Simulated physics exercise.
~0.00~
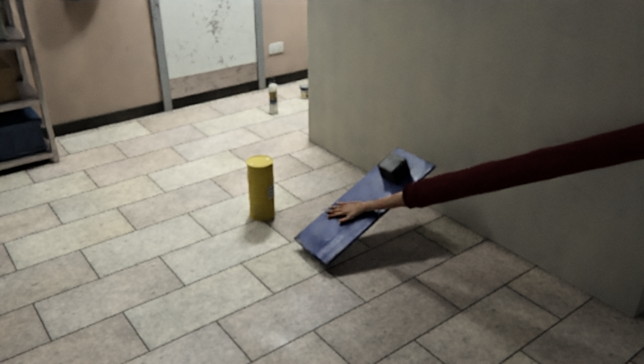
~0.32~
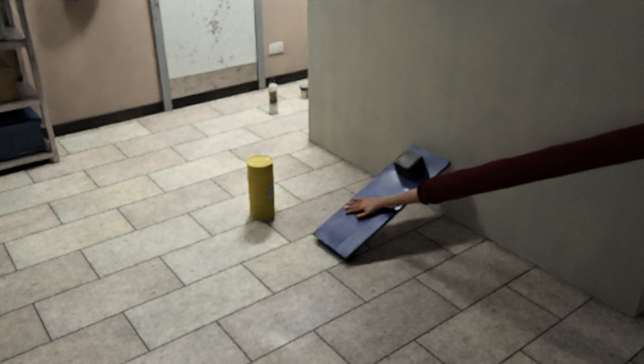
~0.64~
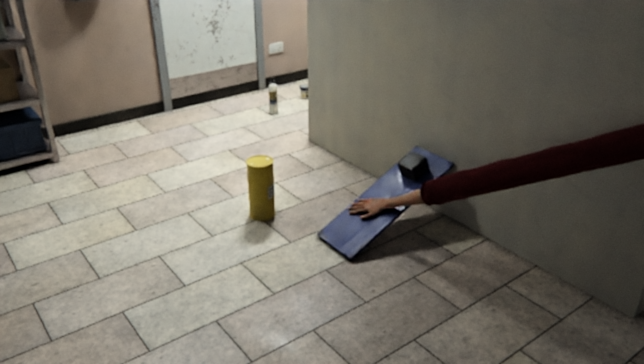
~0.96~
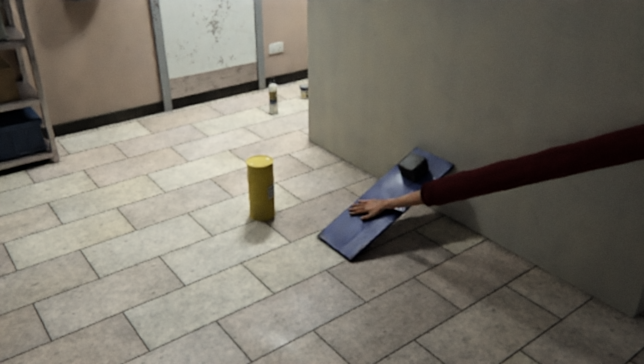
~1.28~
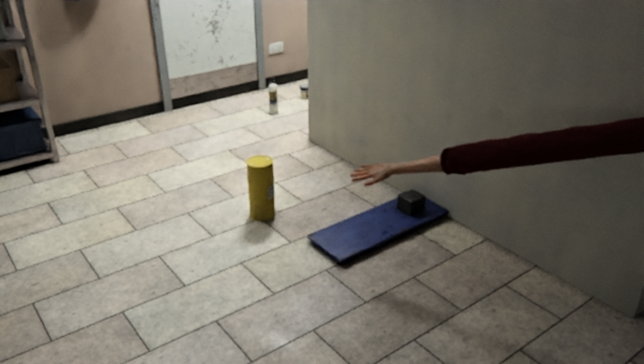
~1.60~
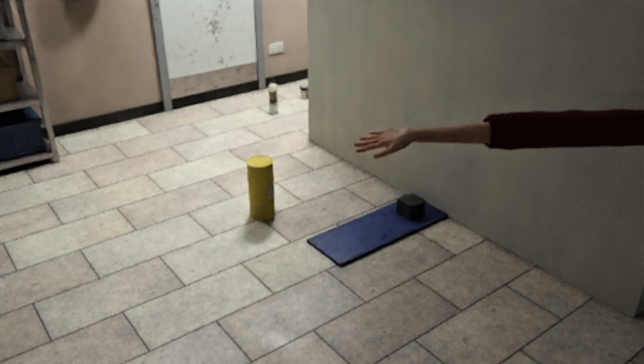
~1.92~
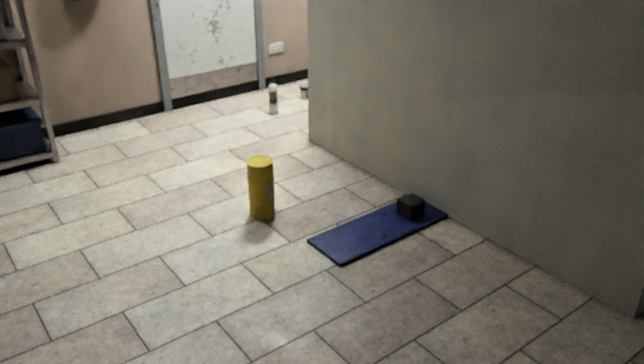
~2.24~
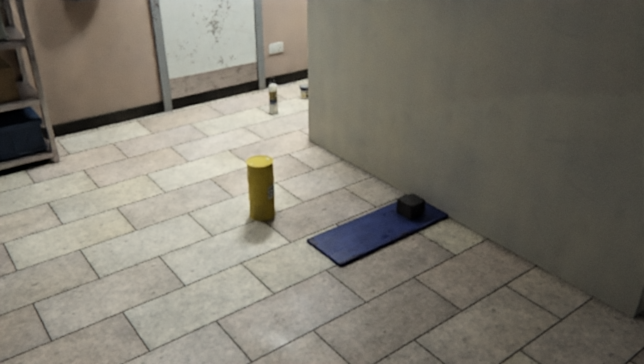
A blue board with a small dark block near its upper end is held tilted by a hand in a dark red sleeve, reaching in from the right. The fixed, slightly raised view shows a pale tiled floor beside a bare grey wall, with a yellow canister standing left of the board and shelving at the far left. The hand shifts the board a little to the right, towards the wall, and steadies it there at a slant. Then the hand lets go, and the board drops down onto the floor. The arm draws back out of view, leaving the board lying low with the block still on it and the canister unmoved.
